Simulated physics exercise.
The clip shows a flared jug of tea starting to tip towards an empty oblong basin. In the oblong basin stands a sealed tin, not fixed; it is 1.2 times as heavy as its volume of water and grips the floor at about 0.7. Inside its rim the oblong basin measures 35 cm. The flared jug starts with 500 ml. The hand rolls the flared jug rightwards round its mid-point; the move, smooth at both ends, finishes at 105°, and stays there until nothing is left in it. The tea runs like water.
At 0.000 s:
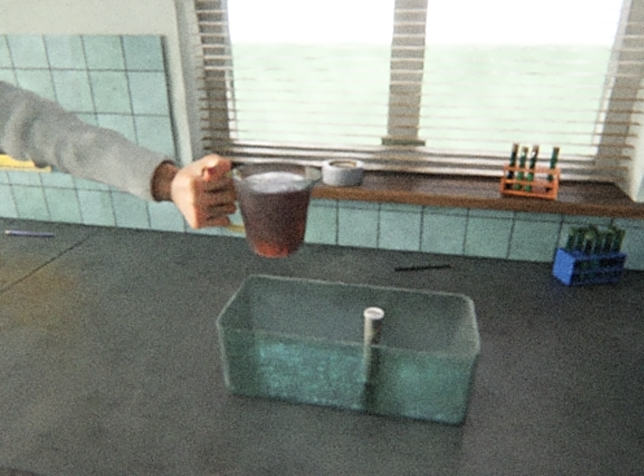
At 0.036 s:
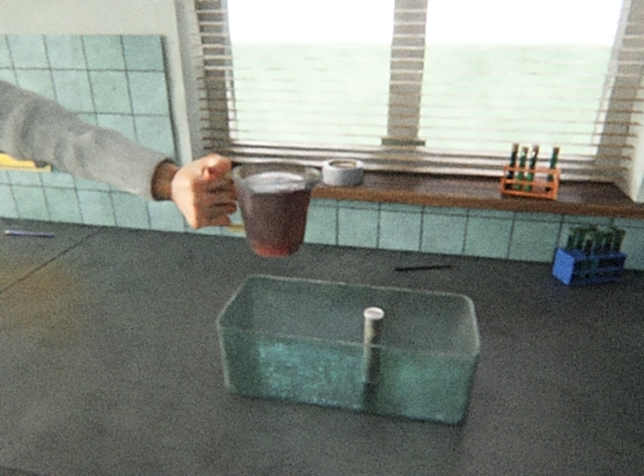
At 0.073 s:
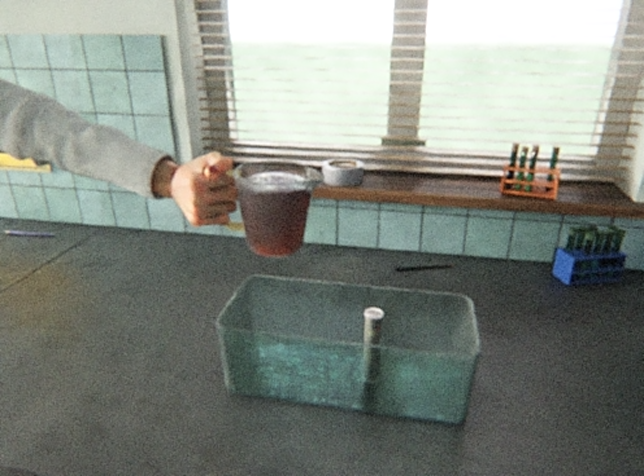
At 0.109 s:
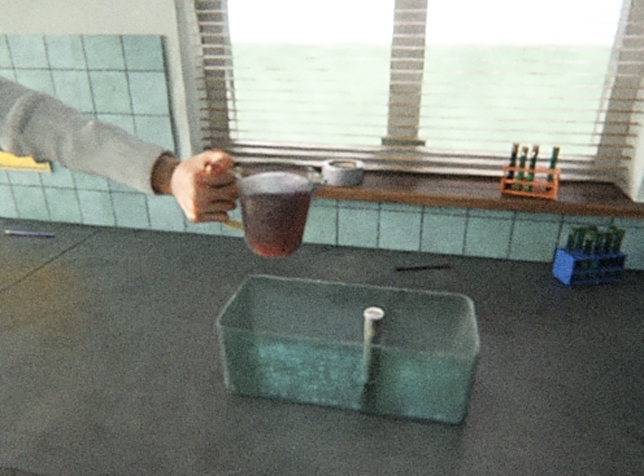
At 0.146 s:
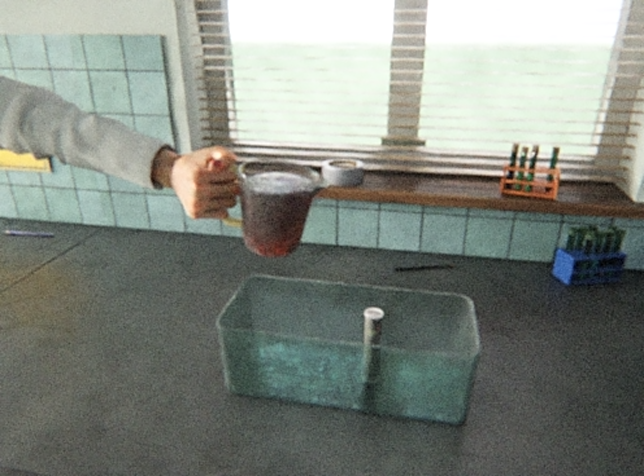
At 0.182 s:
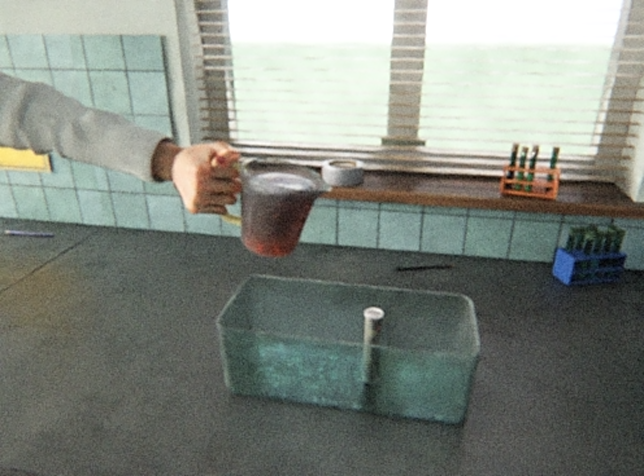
A hand in a grey sleeve reaches in from the left, holding a flared jug of dark reddish tea above a dark worktop, seen from slightly above. Below sits an oblong greenish see-through basin with a pale upright tin inside, before teal tiles, a blind-covered window, and orange and blue tube racks at right. The hand slowly tilts the jug slightly rightwards, while the camera stays still.
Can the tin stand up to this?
The tin topples.
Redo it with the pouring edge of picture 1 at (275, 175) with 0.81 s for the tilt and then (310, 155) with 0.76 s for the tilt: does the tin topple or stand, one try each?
First it remains upright; then it topples.
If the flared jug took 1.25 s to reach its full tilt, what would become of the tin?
The tin falls.
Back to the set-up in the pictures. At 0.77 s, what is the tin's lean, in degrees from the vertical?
About 15°.
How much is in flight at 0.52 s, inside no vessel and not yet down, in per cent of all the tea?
Near 26 in a hundred.
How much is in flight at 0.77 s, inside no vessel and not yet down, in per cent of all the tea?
About 20 per cent.
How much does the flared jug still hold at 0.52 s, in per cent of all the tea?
About 68 per cent.
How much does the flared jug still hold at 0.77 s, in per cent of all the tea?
Some 14 per cent.
Then, 0.52 s in, the tilt is 75° and 68 per cent is still to pour; the tin stands where it began.
Then, 0.77 s in, the tilt is 104° and 14 per cent is still to pour; the tin leans 14°.
Then, 1.03 s in, the tilt is 105° and 0 per cent is still to pour; the tin lies on its side.
Then, 1.31 s in, the tilt is 105° and 0 per cent is still to pour; the tin lies on its side.
Finally, the tin lies on its side.
